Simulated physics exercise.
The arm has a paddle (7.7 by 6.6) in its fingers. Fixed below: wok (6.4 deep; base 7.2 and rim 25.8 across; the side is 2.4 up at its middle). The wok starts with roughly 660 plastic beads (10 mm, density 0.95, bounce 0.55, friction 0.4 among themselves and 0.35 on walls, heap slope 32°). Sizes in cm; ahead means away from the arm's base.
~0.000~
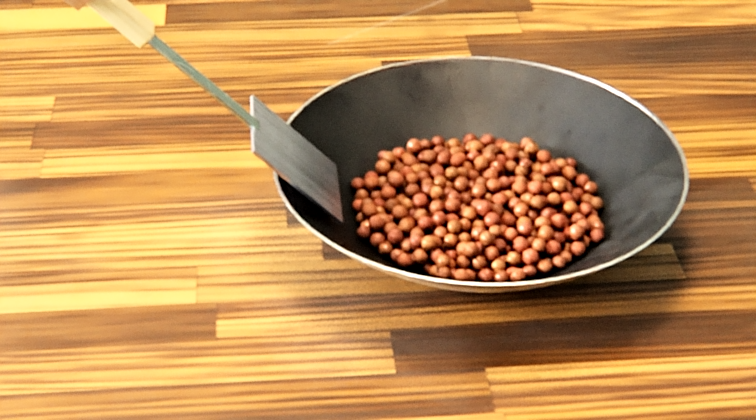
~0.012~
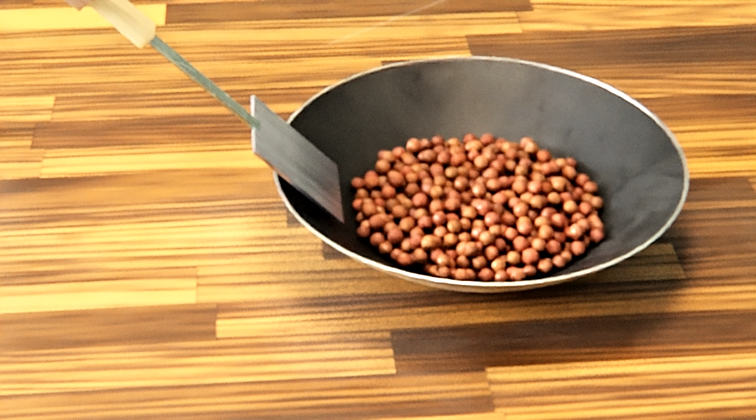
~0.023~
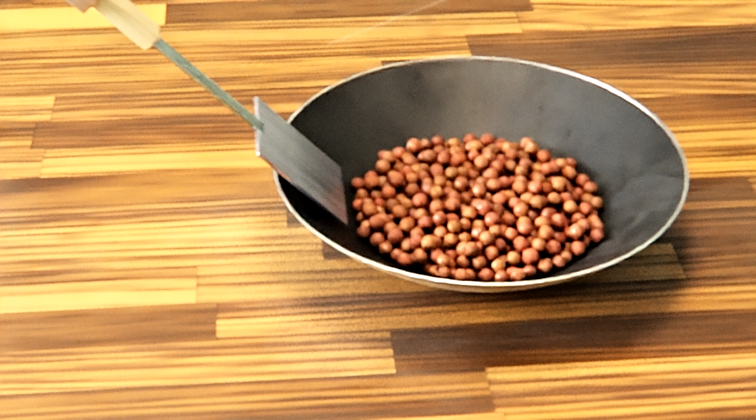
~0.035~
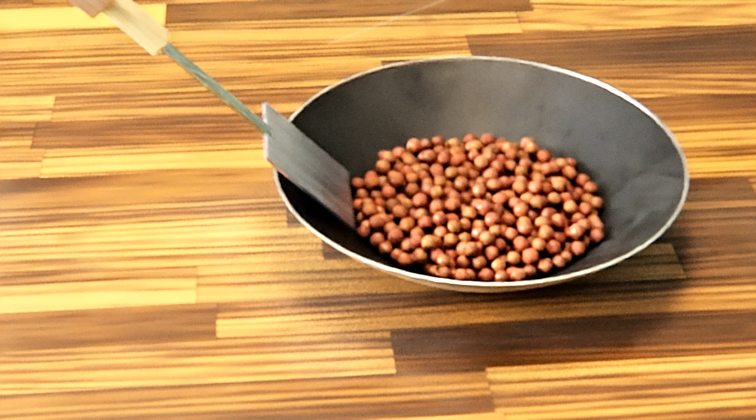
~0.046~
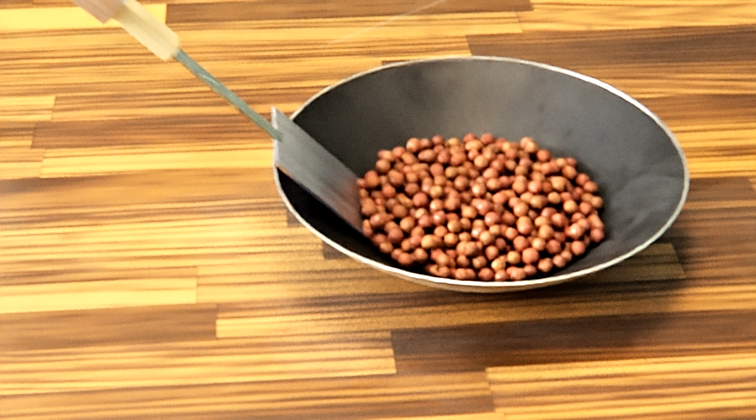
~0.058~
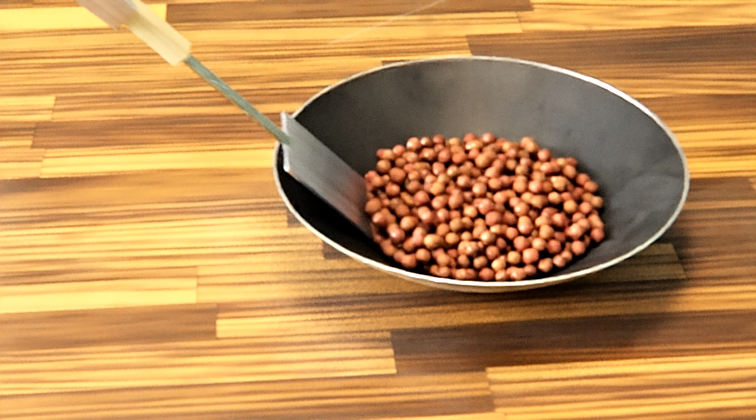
In this clip, a paddle held at the upper left rests against the inside of a dark wok of reddish-brown beads, then slides slowly down and right into the pile's left edge, nudging the nearest beads slightly.
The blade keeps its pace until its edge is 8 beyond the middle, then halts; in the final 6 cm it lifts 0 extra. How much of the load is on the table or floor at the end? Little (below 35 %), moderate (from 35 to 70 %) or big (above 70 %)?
Share on the table or floor: Little (below 35 %).
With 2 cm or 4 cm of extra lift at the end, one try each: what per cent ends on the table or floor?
Some 15 and 15 per cent.
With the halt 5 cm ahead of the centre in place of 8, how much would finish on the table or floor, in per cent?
In that case some 0 per cent.
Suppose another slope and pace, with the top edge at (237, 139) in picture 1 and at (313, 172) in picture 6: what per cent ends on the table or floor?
About 45 per cent.
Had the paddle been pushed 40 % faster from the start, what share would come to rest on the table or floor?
Then about 25 per cent.
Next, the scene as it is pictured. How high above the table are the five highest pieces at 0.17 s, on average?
About 5 cm.
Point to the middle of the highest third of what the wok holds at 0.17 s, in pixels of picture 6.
Near (536, 183).
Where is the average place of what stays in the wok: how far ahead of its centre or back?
Some 4.0 cm ahead.
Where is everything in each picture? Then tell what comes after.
The paddle top edge at (252, 123), sloping 47°; upper third of the load around (474, 195), from x 360 to 595, top at y 140; 658 in the wok, in the first frame.
The paddle top edge at (253, 123), sloping 47°; upper third of the load around (474, 195), from x 360 to 595, top at y 140, in the second frame.
The paddle top edge at (257, 125), sloping 47°; upper third of the load around (474, 195), from x 360 to 595, top at y 140, in the third frame.
The paddle top edge at (265, 130), sloping 47°; upper third of the load around (474, 195), from x 360 to 595, top at y 140, in the fourth frame.
The paddle top edge at (275, 135), sloping 47°; upper third of the load around (476, 194), from x 360 to 595, top at y 140, in the fifth frame.
The paddle top edge at (285, 140), sloping 47°; upper third of the load around (475, 193), from x 365 to 595, top at y 140; 658 in the wok, in the sixth frame.
After 0.17 s, sloping 47°, highest piece 6 above the table; 658 in the wok.
After 0.28 s, sloping 47°, highest piece 8 above the table; 658 in the wok.
After 0.53 s, sloping 47°, highest piece 8 above the table; 580 in the wok, 74 on the table or floor, 4 on the blade or in flight.
After 1.58 s, sloping 47°, highest piece 8 above the table; 577 in the wok, 81 on the table or floor.
In the end, 577 in the wok, 81 on the table or floor. That is 12 % on the table or floor.
